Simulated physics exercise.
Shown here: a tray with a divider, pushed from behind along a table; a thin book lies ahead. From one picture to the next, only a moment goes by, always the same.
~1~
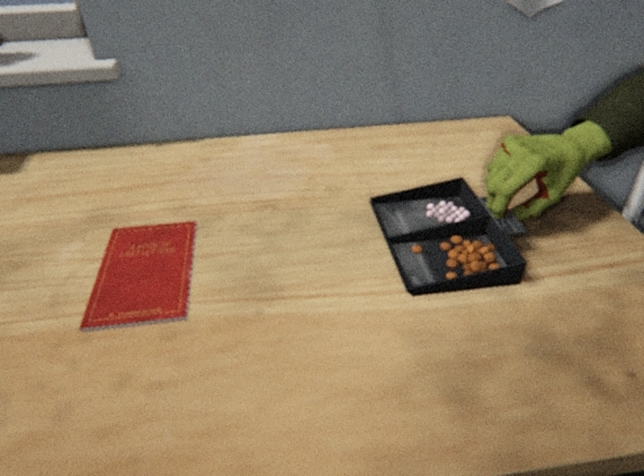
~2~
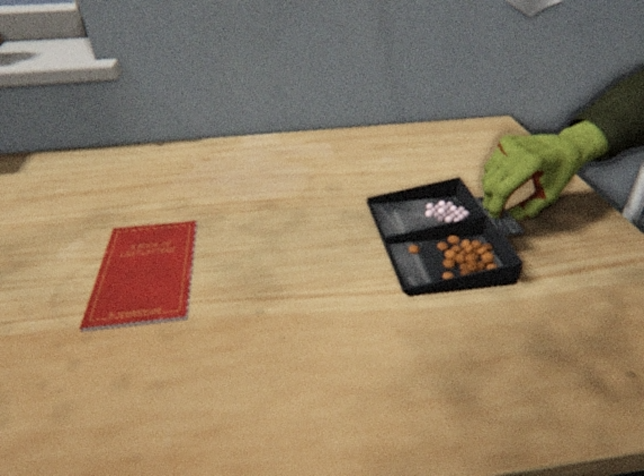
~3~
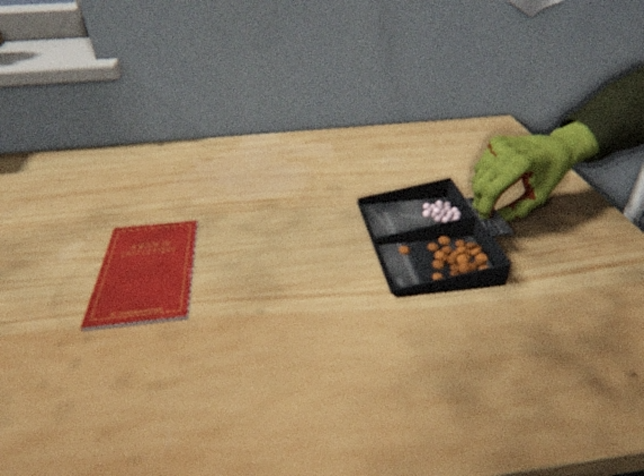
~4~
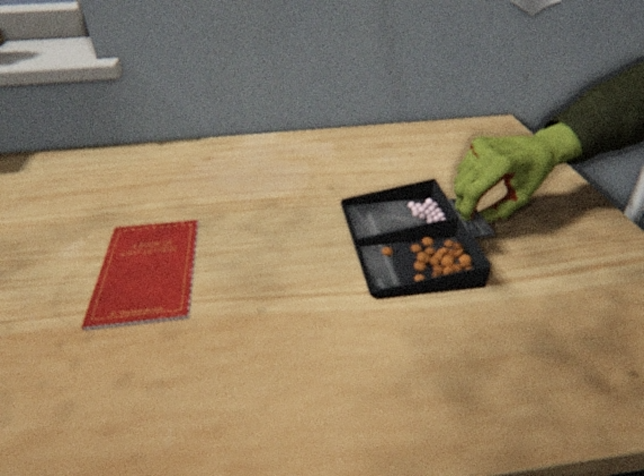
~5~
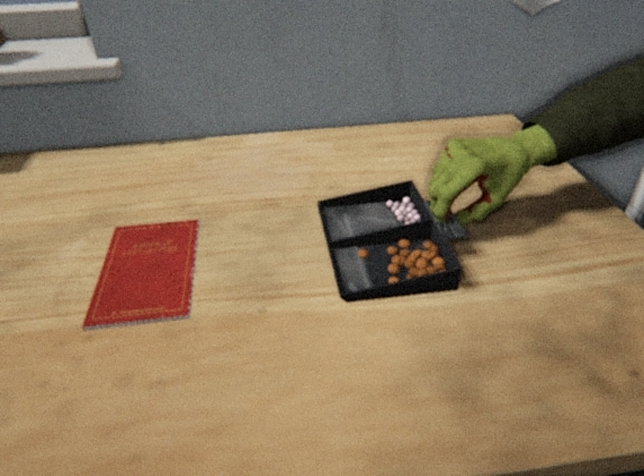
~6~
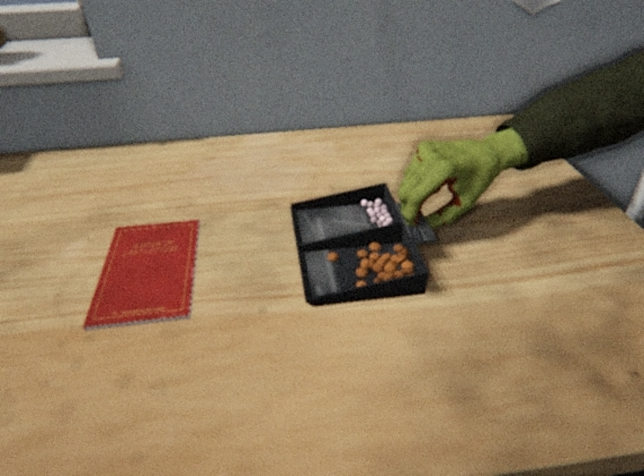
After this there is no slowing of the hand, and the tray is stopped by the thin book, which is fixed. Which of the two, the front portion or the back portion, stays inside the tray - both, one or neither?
As it turns out, the front portion stays inside, the back portion loses some.
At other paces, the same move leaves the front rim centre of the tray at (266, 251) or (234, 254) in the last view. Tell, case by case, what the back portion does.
At first it spills some, and after that it spills some.
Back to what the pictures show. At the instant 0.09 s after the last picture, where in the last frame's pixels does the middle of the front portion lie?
(327, 272), roughly.
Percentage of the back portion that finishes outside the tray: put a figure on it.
Roughly 60 percent.
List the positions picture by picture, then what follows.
Front rim (386, 240), at rest; thin book (140, 293); front portion (465, 256), some bits of cat kibble; back portion (450, 213), a few sugar pearls, in the first frame.
Front rim (383, 240), hardly any of the way covered; back portion (449, 213), in the second frame.
Front rim (372, 241), about a tenth of the way covered; front portion (454, 256), in the third frame.
Front rim (354, 243), roughly a quarter of the way covered; back portion (428, 212), in the fourth frame.
Front rim (328, 245), roughly a third of the way covered; front portion (412, 260), in the fifth frame.
Front rim (297, 248), roughly half of the way covered; thin book (143, 292); front portion (381, 263); back portion (380, 216), in the sixth frame.
Then, 0.09 s later than the last frame, tray still sliding, front rim near (247, 253); front portion all inside; back portion all inside.
Then, 0.28 s later than the last frame, tray stopped at the thin book; front portion all inside, moved towards the front rim; back portion all inside, moved towards the front rim.
Then, 0.49 s later than the last frame, tray stopped at the thin book; front portion all inside, moved towards the front rim; back portion roughly half out of the tray.
When it is over, tray stopped at the thin book; front portion all inside, moved towards the front rim; back portion roughly half out of the tray.
